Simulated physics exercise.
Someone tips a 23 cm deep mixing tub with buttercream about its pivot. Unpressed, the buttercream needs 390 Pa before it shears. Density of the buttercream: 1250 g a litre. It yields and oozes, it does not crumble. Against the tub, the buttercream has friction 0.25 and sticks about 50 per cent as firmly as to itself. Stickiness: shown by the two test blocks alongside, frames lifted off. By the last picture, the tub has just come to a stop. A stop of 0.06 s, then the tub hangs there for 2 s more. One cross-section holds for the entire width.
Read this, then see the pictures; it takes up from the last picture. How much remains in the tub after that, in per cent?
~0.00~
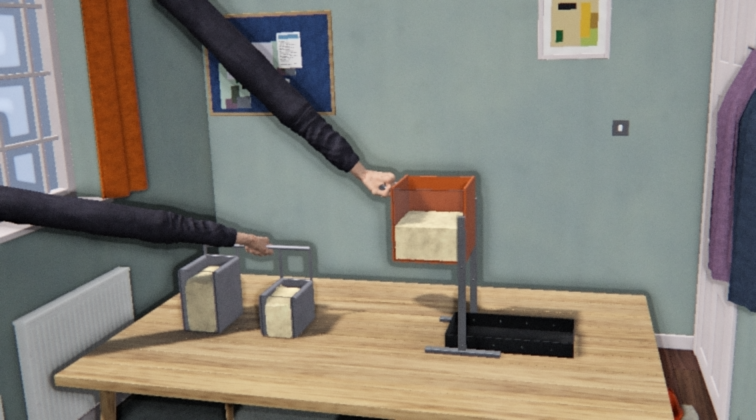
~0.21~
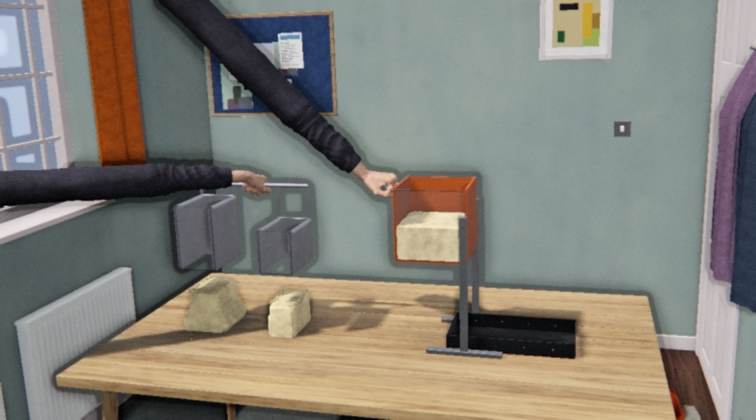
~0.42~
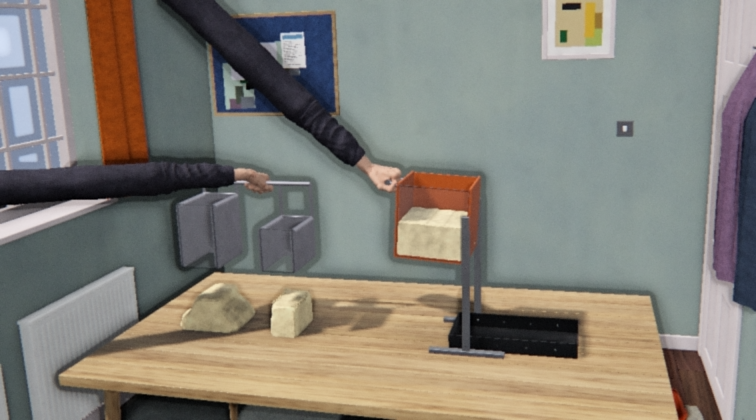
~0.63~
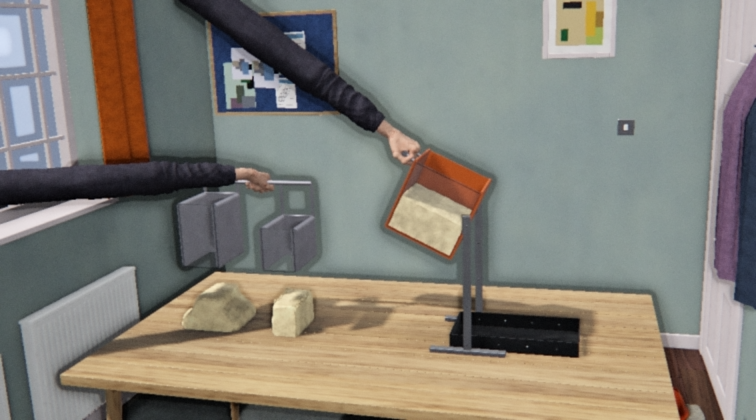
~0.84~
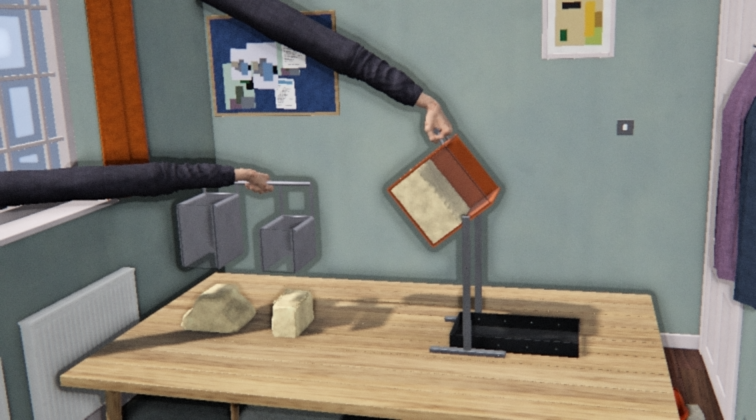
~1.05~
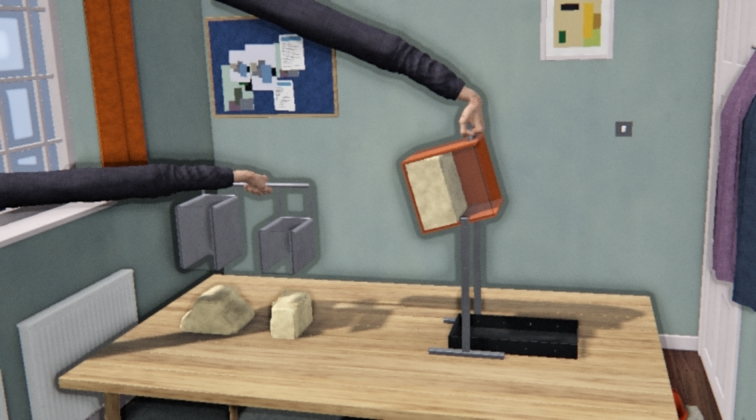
100 %.
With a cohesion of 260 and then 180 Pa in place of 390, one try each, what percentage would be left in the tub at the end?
Respectively 100 % and 95 %.
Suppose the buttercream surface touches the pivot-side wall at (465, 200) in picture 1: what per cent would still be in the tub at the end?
85 %.
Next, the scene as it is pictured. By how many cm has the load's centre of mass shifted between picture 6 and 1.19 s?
Shift: Roughly 2 cm.
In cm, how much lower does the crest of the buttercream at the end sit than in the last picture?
Roughly 4 cm.
After 1.19 s, the tub is at 74 degrees and holds 100 %.
After 1.36 s, the tub is at 74 degrees and holds 100 %.
After 1.53 s, the tub is at 74 degrees and holds 100 %.
After 1.70 s, the tub is at 74 degrees and holds 100 %.
After 3.05 s, the tub is at 74 degrees and holds 100 %.
